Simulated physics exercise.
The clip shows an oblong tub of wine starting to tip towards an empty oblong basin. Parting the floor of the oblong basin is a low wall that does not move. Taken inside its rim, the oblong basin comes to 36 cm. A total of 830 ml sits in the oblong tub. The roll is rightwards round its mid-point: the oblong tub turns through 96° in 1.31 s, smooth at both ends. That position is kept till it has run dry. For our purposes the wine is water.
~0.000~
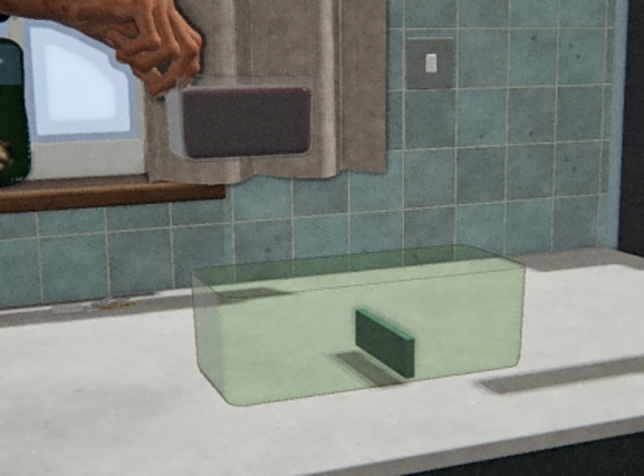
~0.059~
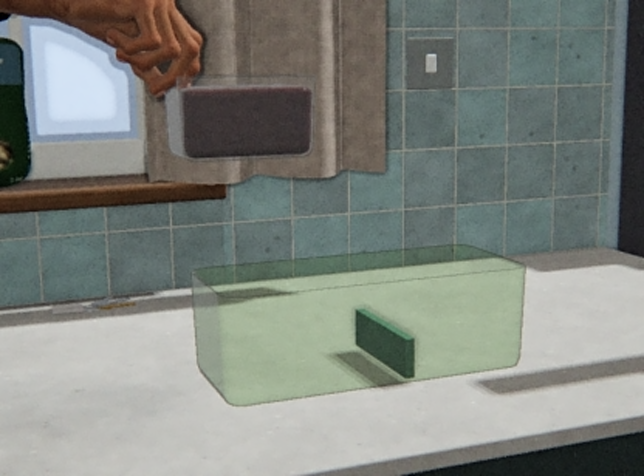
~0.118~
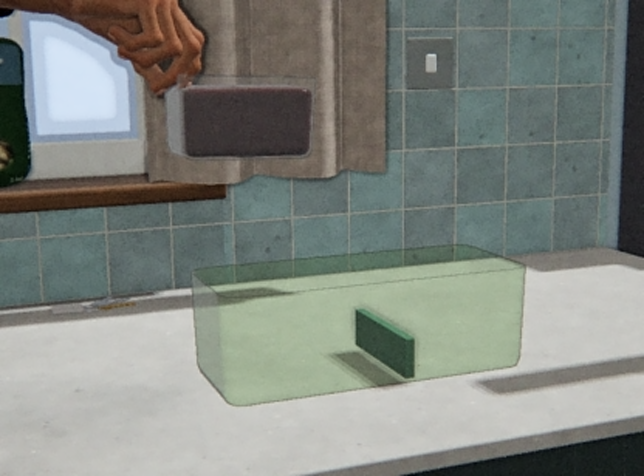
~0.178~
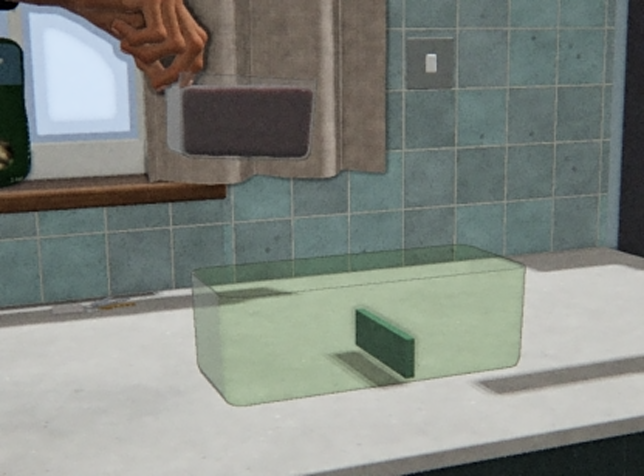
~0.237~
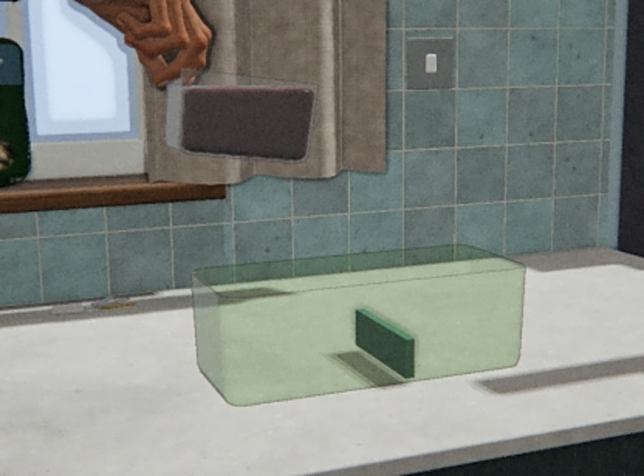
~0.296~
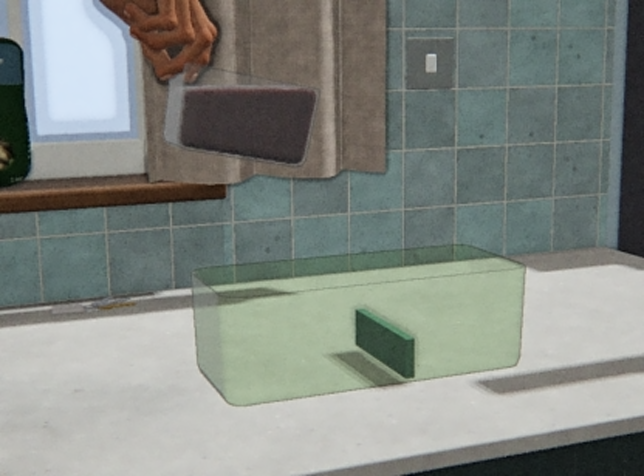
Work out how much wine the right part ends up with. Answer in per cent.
I would put it at 54 per cent.
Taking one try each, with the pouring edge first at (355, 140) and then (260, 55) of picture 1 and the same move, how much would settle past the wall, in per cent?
Some 75 and 5 per cent, in that order.
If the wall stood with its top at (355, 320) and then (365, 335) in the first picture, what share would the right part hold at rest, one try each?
70 then 60 %.
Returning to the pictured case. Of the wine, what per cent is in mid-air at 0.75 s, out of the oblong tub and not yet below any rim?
30 %.
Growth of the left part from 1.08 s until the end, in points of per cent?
I'd put it near 24 percent.
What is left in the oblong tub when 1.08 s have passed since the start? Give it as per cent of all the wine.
Some 16 per cent.
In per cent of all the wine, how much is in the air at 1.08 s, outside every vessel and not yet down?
Near 10 per cent, I'd say.
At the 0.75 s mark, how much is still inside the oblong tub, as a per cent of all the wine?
I'd put it near 58 percent.
After 0.75 s the tilt is 59° and 59 per cent is still to pour, 6 is left of the wall and 6 right of it.
After 1.08 s the tilt is 89° and 16 per cent is still to pour, 21 is left of the wall and 53 right of it.
After 1.43 s the tilt is 96° and 3 per cent is still to pour, 40 is left of the wall and 53 right of it.
After 1.81 s the tilt is 96° and 0 per cent is still to pour, 44 is left of the wall and 54 right of it.
In the end 45 per cent lies left of the wall, 54 right of it and 1 outside.
